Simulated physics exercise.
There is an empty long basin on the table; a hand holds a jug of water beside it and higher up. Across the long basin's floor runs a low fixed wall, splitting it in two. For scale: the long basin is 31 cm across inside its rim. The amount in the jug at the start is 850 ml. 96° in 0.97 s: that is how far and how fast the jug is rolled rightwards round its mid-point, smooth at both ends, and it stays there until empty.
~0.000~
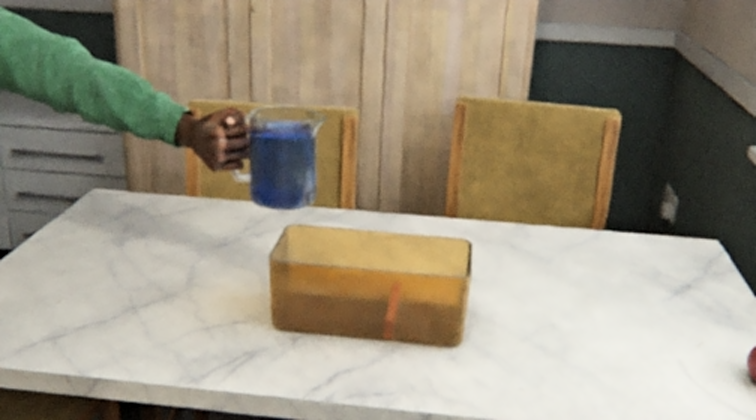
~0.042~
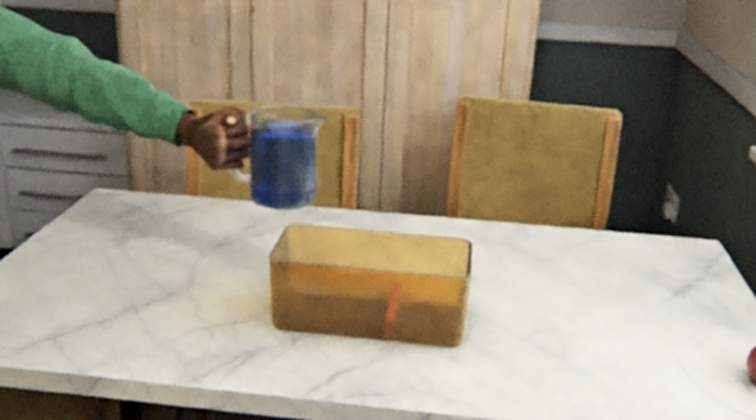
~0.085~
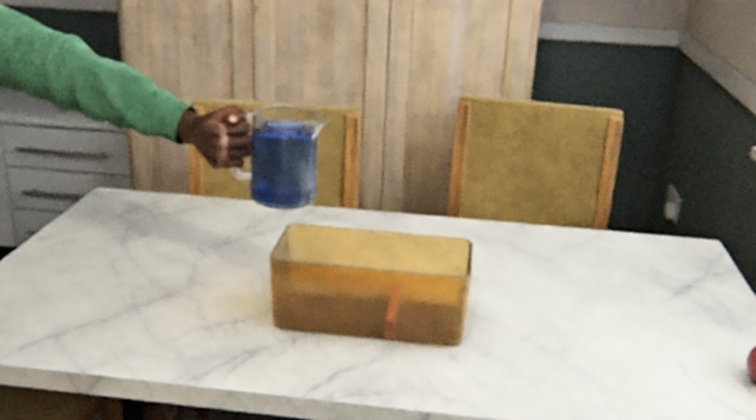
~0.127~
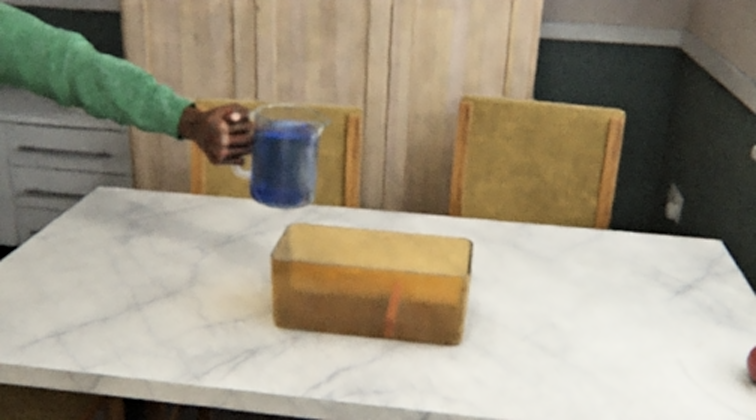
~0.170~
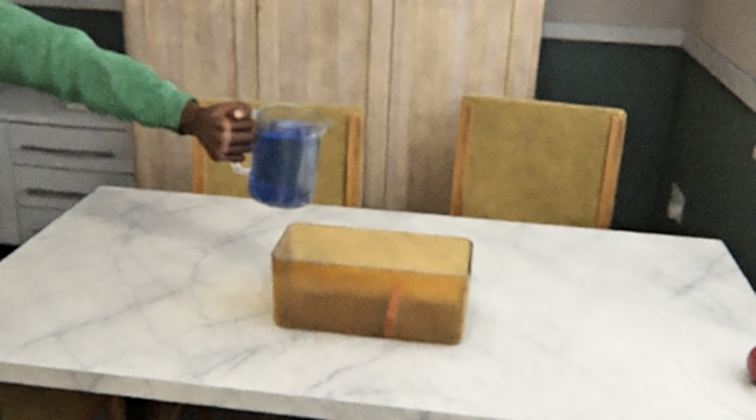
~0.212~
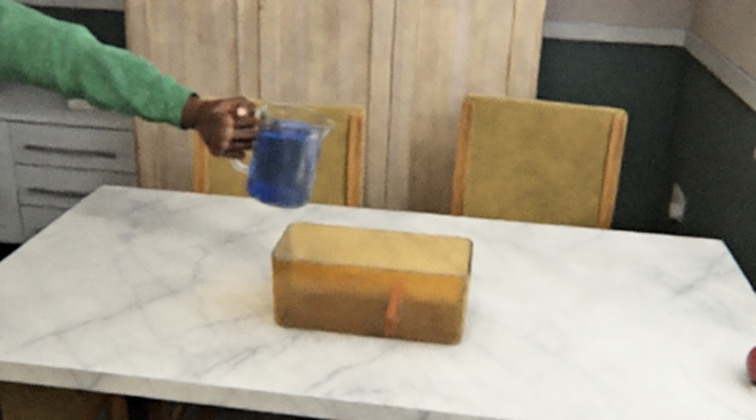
A hand holds a jug of blue water above an amber basin and slowly tilts it rightwards.
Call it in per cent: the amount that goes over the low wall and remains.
I would put it at about 20 per cent.
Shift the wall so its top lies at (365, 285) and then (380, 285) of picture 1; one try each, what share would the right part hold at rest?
The first try gives 85 percent and the second 45 percent.
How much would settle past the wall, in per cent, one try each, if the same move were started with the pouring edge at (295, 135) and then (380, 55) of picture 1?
Result: 10 per cent, then 35 per cent.
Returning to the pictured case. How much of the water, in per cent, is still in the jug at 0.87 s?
Remaining share: Approx. 50 %.
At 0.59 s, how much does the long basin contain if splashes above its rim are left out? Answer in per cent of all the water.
Close to 1 in a hundred.
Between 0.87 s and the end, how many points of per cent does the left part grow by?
Roughly 50 percent.
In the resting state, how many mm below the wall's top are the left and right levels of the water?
The left side gives some 6 mm, the right side some 22 mm.
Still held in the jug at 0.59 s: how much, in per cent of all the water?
Portion remaining: Approx. 90 per cent.
By 0.59 s the tilt is 64° and 90 per cent is still to pour, 1 is left of the wall and 0 right of it.
By 0.87 s the tilt is 93° and 49 per cent is still to pour, 27 is left of the wall and 4 right of it.
By 1.16 s the tilt is 96° and 15 per cent is still to pour, 64 is left of the wall and 11 right of it.
By 1.47 s the tilt is 96° and 4 per cent is still to pour, 77 is left of the wall and 14 right of it.
At rest 77 per cent lies left of the wall, 20 right of it and 2 outside.
